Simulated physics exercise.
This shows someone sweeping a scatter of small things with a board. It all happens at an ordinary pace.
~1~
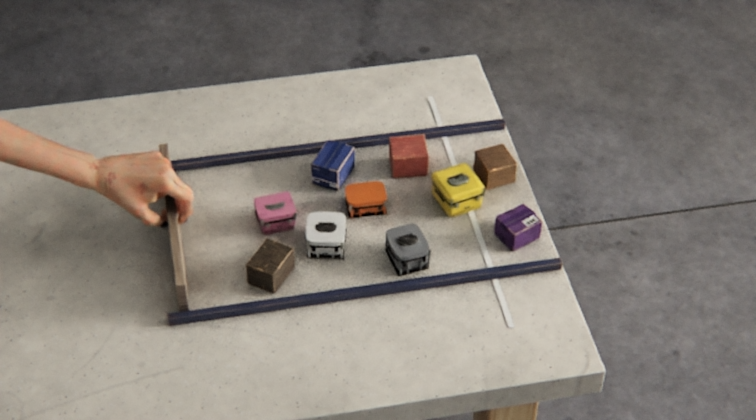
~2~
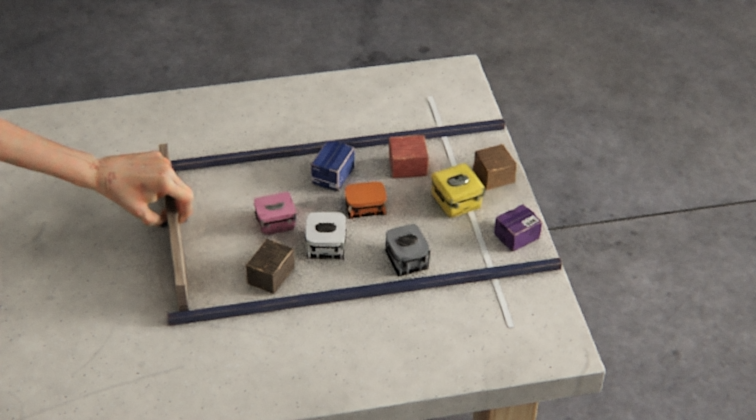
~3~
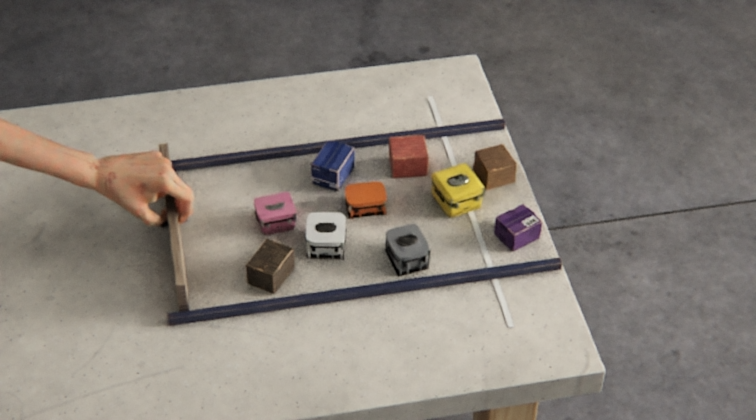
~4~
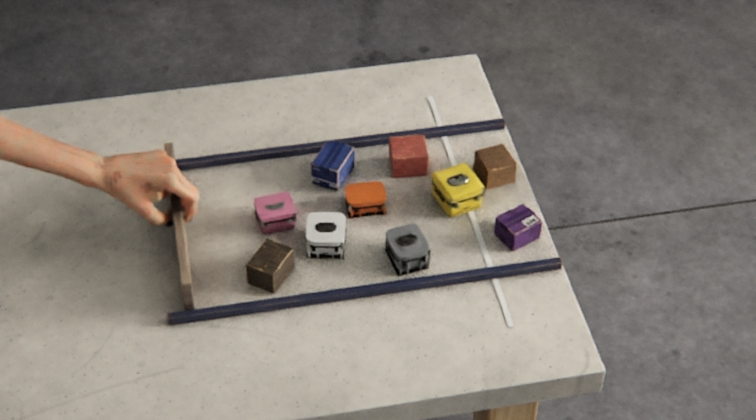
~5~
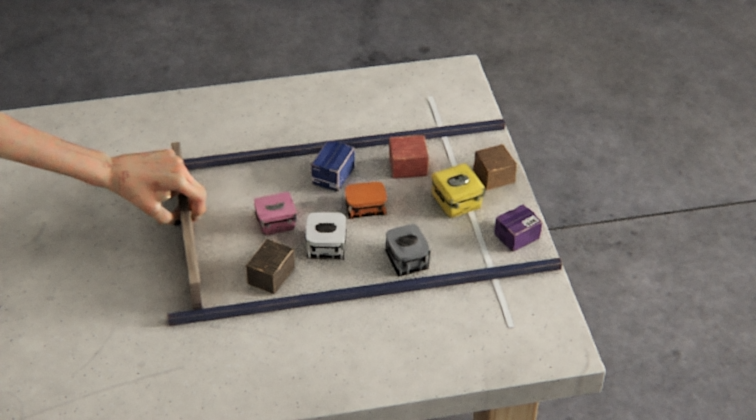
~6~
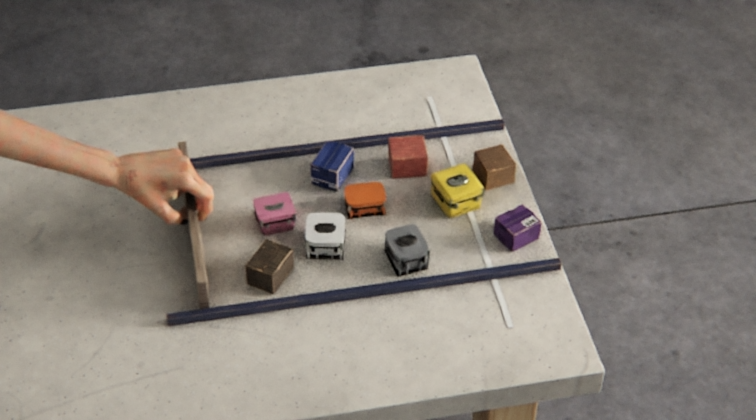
A hand held a wooden board still at the left end of two dark rails, then slid it slightly right toward a scatter of colourful little boxes and cases, which stayed about where they were.
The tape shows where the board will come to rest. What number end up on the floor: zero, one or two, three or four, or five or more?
Outcome: The number that fall off is three or four.
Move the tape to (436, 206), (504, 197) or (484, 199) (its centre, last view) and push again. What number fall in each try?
In that order 0, 7 and 4.
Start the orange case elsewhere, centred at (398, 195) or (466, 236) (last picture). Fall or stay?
In that order, it stays on; tumbles off.
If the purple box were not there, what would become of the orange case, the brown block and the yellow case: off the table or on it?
The orange case holds on; the brown block goes over; the yellow case goes over.
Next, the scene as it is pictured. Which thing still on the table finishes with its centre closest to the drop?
That is the orange case.
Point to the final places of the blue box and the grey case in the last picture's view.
About (464, 144), and the other about (530, 235).
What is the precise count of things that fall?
It comes to 3.
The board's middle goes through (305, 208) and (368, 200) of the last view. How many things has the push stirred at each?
By then 4, and 7.
Soon after, none off yet; brown block at rest near (494, 167); purple box at rest near (517, 228); yellow case at rest near (457, 191).
Then, none off yet; brown block moved about its own width near (515, 162); purple box moving near (523, 226); yellow case moved about its own width near (519, 193).
At rest, the number that fall off is three or four; fallen, yellow case, purple box and brown block.
